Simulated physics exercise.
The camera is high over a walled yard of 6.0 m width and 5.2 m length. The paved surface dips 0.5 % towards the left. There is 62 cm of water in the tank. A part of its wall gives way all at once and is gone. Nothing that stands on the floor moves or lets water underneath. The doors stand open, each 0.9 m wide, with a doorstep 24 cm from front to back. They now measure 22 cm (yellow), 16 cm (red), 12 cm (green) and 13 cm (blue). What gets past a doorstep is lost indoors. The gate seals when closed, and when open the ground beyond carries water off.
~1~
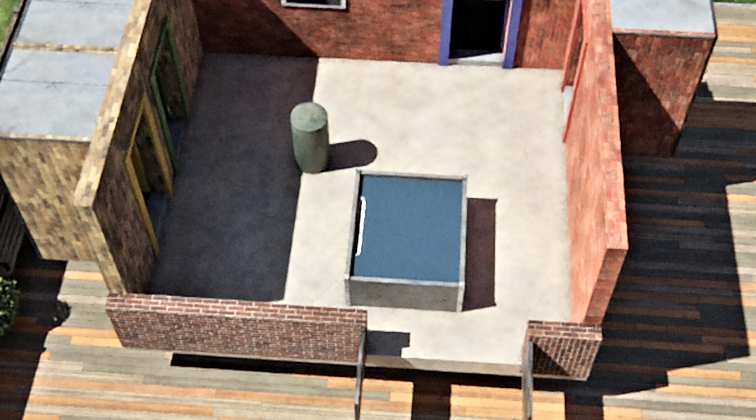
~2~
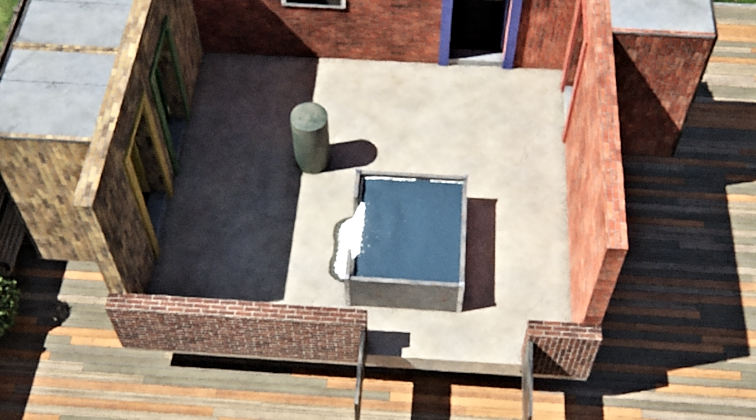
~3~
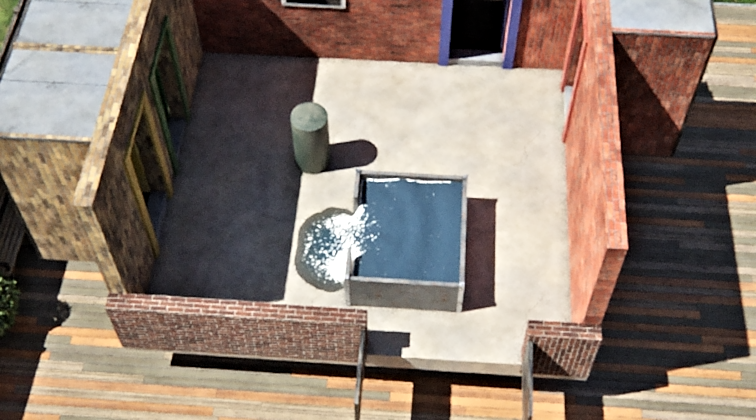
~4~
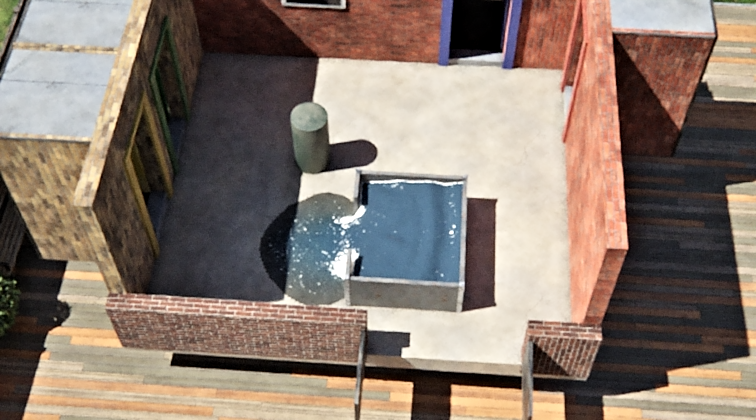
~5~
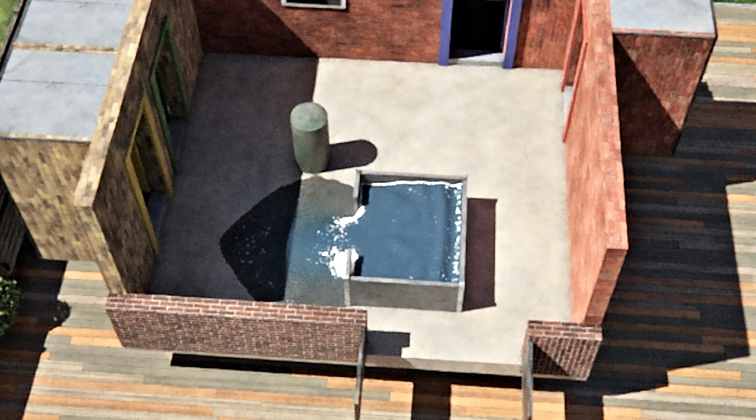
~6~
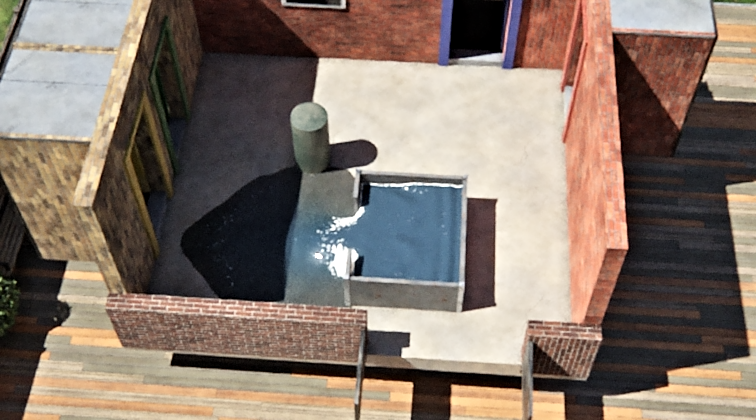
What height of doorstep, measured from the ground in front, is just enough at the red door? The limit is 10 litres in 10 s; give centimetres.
It would have to be roughly 6 cm high.
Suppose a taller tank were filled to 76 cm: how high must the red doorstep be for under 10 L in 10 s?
Then roughly 8.0 cm.
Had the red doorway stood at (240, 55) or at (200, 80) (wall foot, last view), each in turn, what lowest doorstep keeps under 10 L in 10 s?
About 15 and 13.5 cm.
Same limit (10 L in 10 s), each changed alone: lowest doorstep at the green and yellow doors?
About 12.5 cm at green and 21 cm at yellow.
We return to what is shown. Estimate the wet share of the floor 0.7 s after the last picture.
About 30 per cent.
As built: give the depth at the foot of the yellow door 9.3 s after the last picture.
Some 7.0 cm.
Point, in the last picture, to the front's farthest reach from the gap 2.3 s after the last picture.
Near (203, 59).
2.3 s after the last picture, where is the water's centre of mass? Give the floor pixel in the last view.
Near (287, 231).
Then, 0.7 s after the last picture water covers 30 % of the floor, deepest (40 cm) near (141, 324); it has not reached the red door.
Then, 2.3 s after the last picture water covers 35 % of the floor, deepest (22 cm) near (203, 59); it has not reached the red door.
Then, 9.3 s after the last picture water covers 95 % of the floor, deepest (8 cm) near (177, 170); 7 cm at the red door, 0 litres in over its 16 cm doorstep.
At the red door as built, the water peaked near 9 cm, 6.3 s after the last picture.
With a doorstep of 5 cm, 17 litres would have come in within the 10 s; with 6.5 cm, 6 litres. So under 10 litres takes about 6 cm.
